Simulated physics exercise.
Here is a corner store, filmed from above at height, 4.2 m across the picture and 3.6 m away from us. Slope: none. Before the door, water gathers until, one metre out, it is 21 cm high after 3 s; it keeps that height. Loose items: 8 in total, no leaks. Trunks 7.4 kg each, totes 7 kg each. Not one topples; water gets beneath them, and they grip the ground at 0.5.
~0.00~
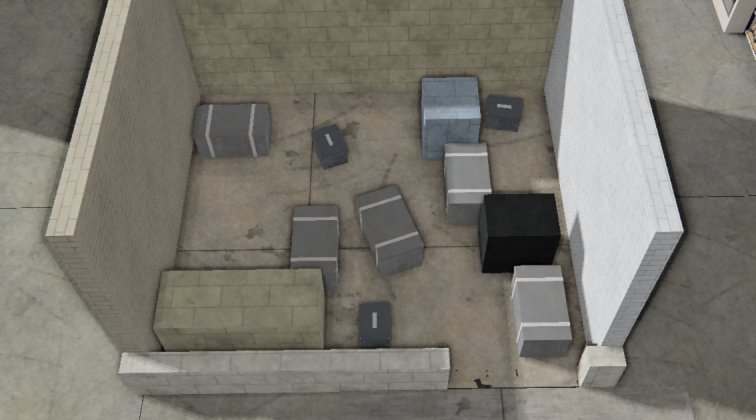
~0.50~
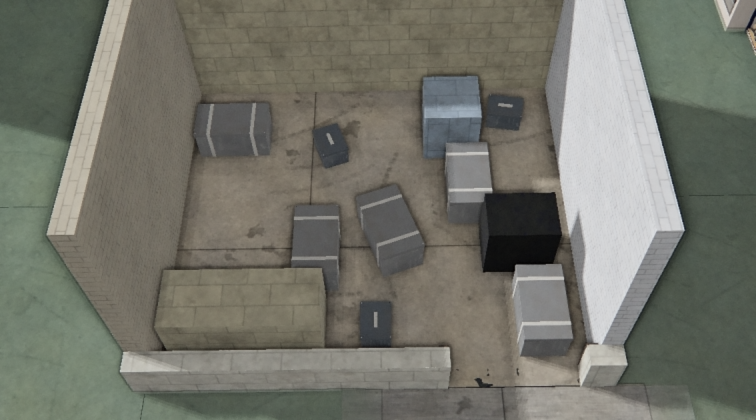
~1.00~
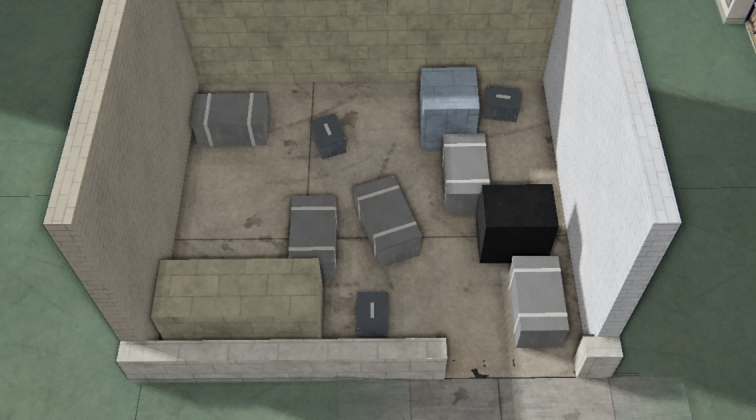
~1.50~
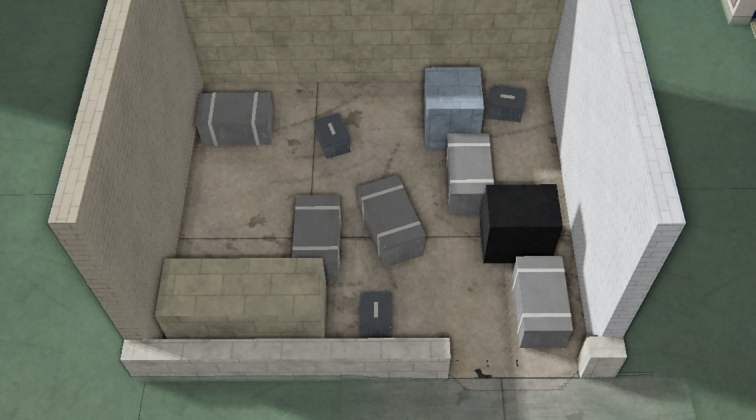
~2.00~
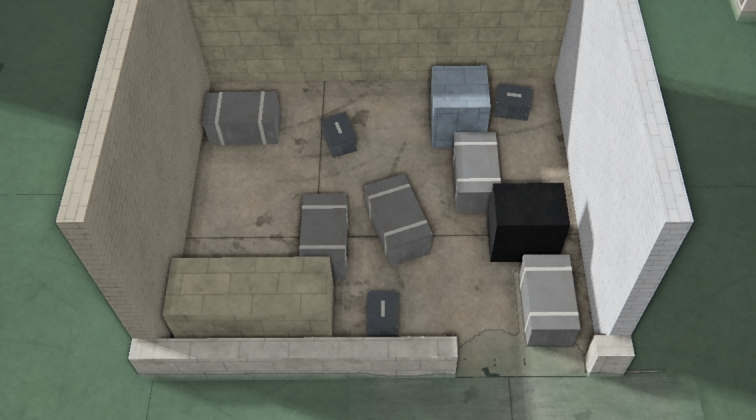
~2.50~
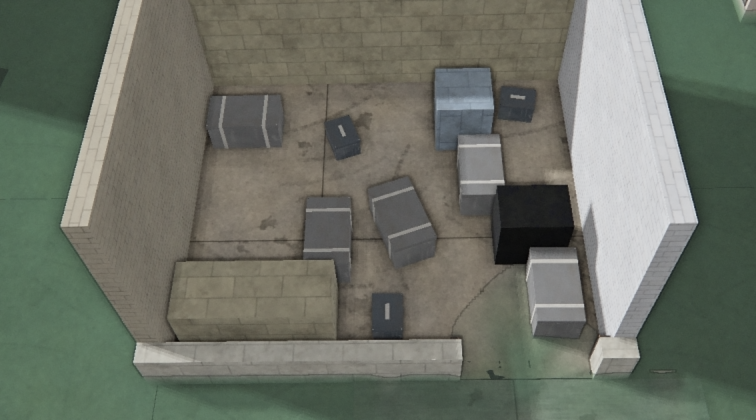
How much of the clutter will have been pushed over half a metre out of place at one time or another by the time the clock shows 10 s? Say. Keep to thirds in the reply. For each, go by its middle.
My answer: One to two thirds.
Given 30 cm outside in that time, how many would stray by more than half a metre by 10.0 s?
Then the count would be 4.
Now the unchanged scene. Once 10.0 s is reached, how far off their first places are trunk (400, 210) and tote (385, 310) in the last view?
In turn: 200 cm, 0 cm.
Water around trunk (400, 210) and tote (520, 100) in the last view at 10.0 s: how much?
Close to 13 and 10 centimetres.
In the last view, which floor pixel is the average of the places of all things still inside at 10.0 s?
The centre sits near (371, 188).
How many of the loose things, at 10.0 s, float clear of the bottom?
The count is 7.
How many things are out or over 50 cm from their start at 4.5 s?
Tally at that time: 0.
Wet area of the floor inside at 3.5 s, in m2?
Somewhere around 3.0 m2, roughly.
After 3.5 s 0 of 8 are over 50 cm from their spots; 1 afloat.
After 4.5 s 0 of 8 are over 50 cm from their spots; 1 afloat.
After 7.0 s 2 of 8 are over 50 cm from their spots; 6 afloat.
After 10.0 s 5 of 8 are over 50 cm from their spots, and 5 have been at some point; 7 afloat.
